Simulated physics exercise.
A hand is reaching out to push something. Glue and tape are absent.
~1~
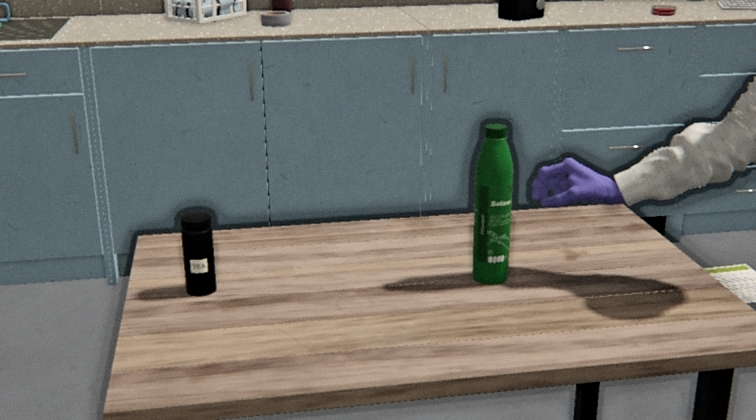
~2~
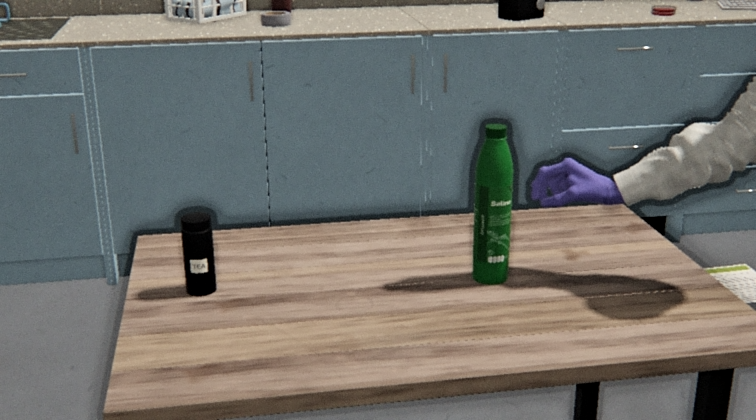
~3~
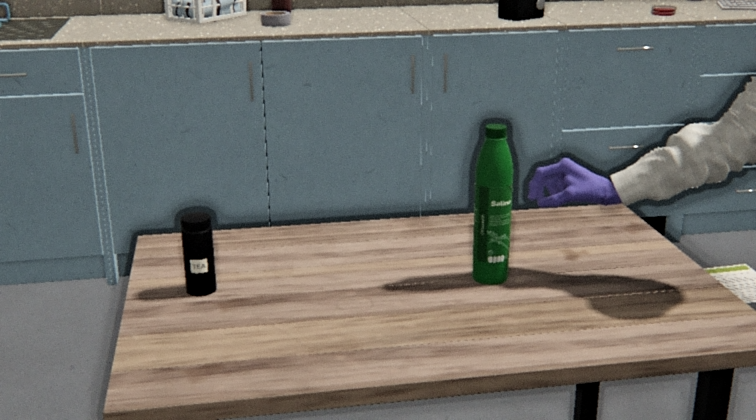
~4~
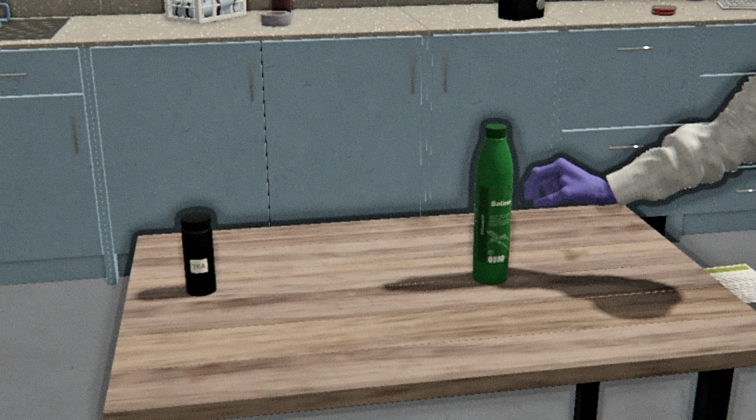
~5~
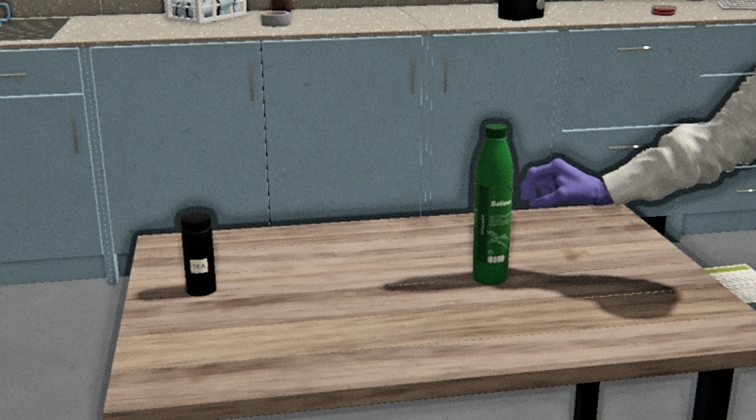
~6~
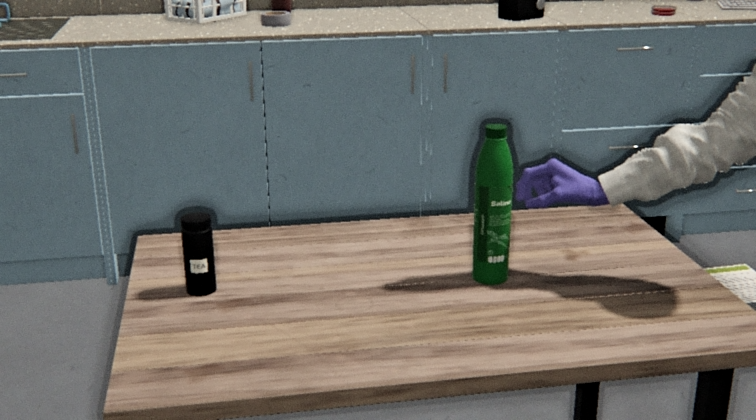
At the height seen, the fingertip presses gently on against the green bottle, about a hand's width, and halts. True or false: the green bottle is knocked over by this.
True.
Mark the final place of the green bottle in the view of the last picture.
The object ends up somewhere near (391, 270).
Then, 0.60 s past the last view, green bottle rocked 12° from its first pose near (476, 204).
Then, 1.00 s past the last view, green bottle rocked 42° from its first pose near (436, 216).
Then, 1.10 s past the last view, green bottle rocked 73° from its first pose near (405, 248).
Then, 1.20 s past the last view, green bottle on its side near (391, 269).
Finally, down or leaning hard on the table, green bottle. Final places as the last picture's camera would see them, green bottle near (391, 270).
